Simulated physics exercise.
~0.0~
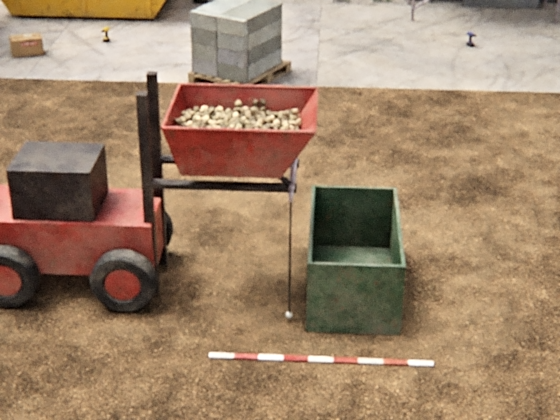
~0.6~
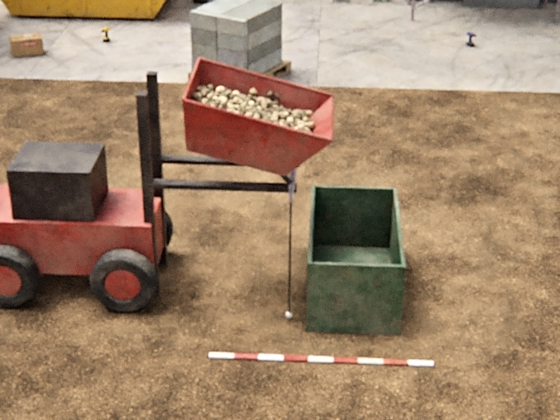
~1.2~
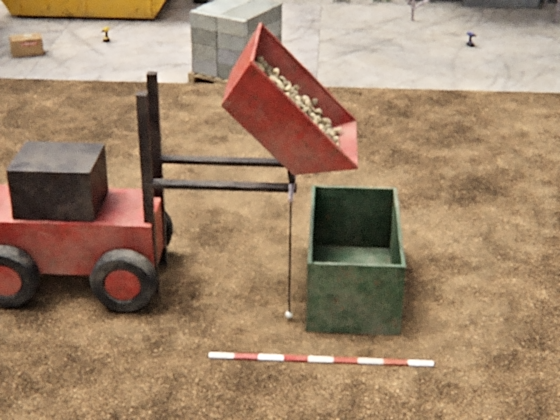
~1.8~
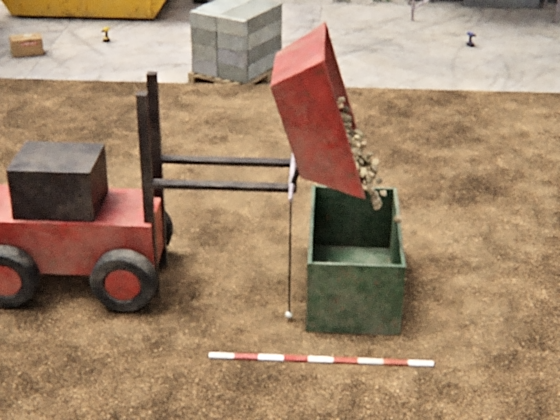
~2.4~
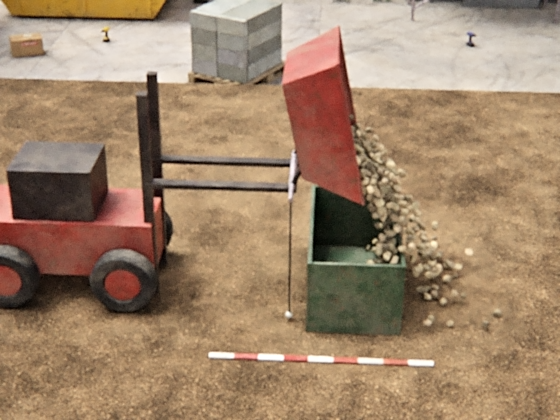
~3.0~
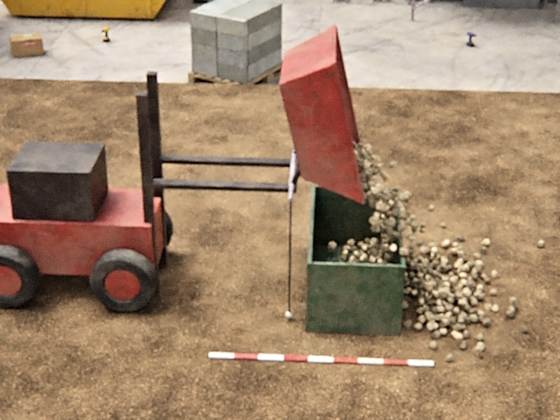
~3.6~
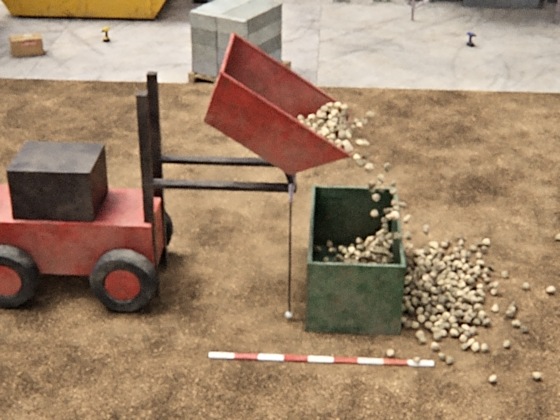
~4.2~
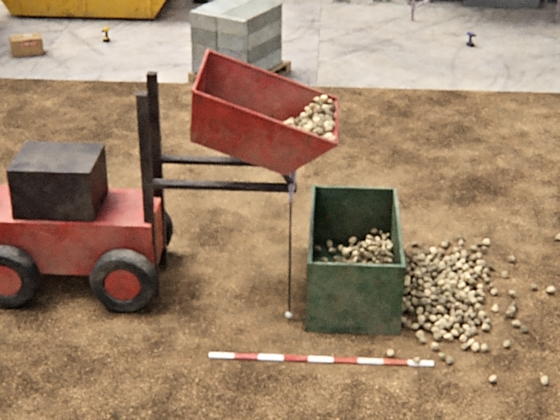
Red forklift skip tipping stones rightward into a green bin, many spilling beside it, then tilting partway back with some left inside.
